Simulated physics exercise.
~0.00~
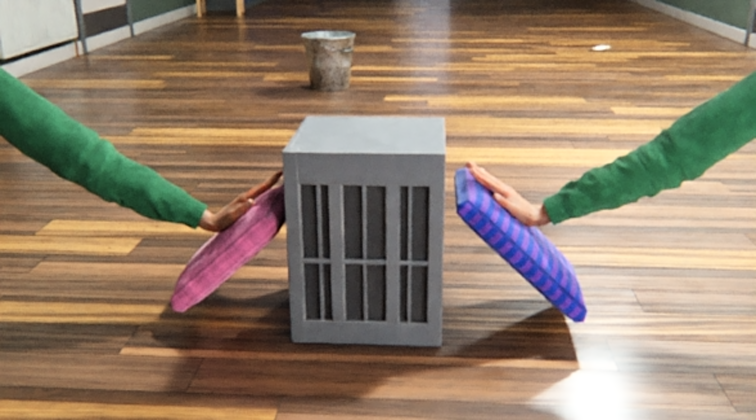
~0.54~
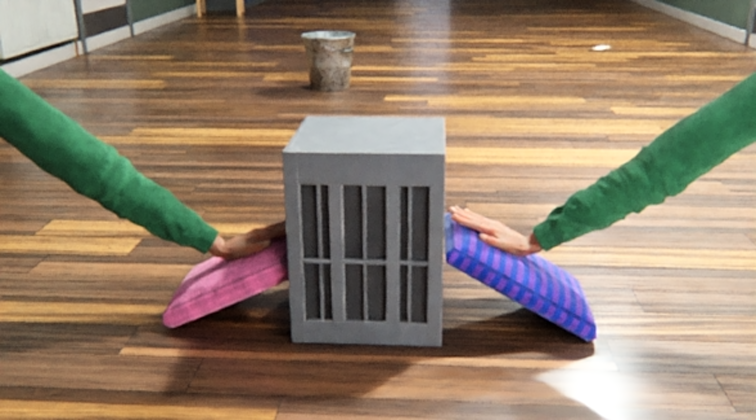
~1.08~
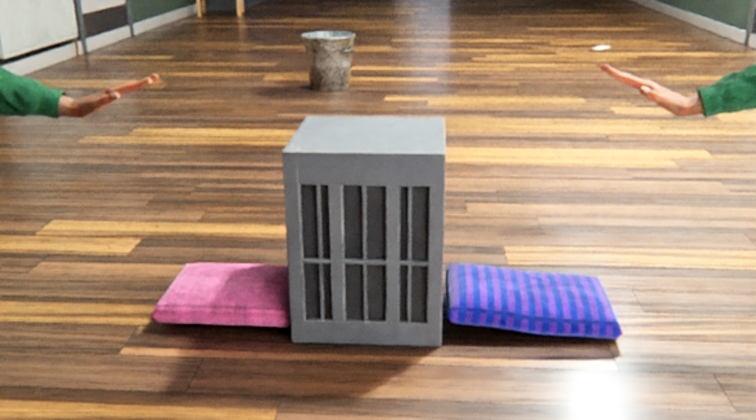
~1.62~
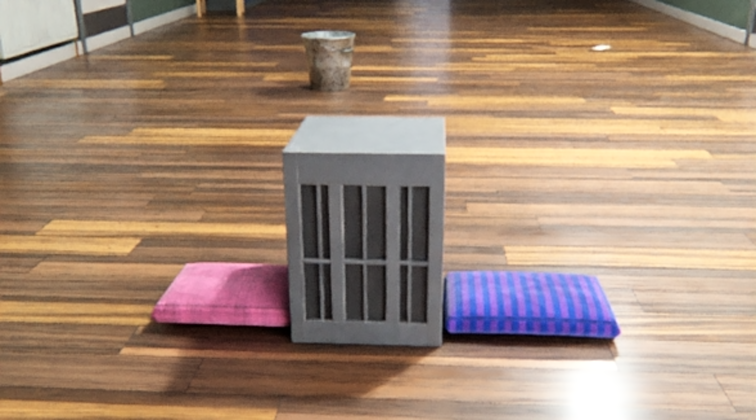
A room with a glossy wooden plank floor is seen from the front and slightly above, with a metal bucket standing farther back. A grey crate with barred openings stands in the middle, and two hands in green sleeves lean a pink soft bag against its left side and a blue pillow with purple stripes against its right. Both cushions tilt lower and their bases slide outward while the hands still touch them. The hands then let go and draw back, and both lie flat on the floor. The hands leave view, and the bag and pillow stay flat beside the unmoved crate.
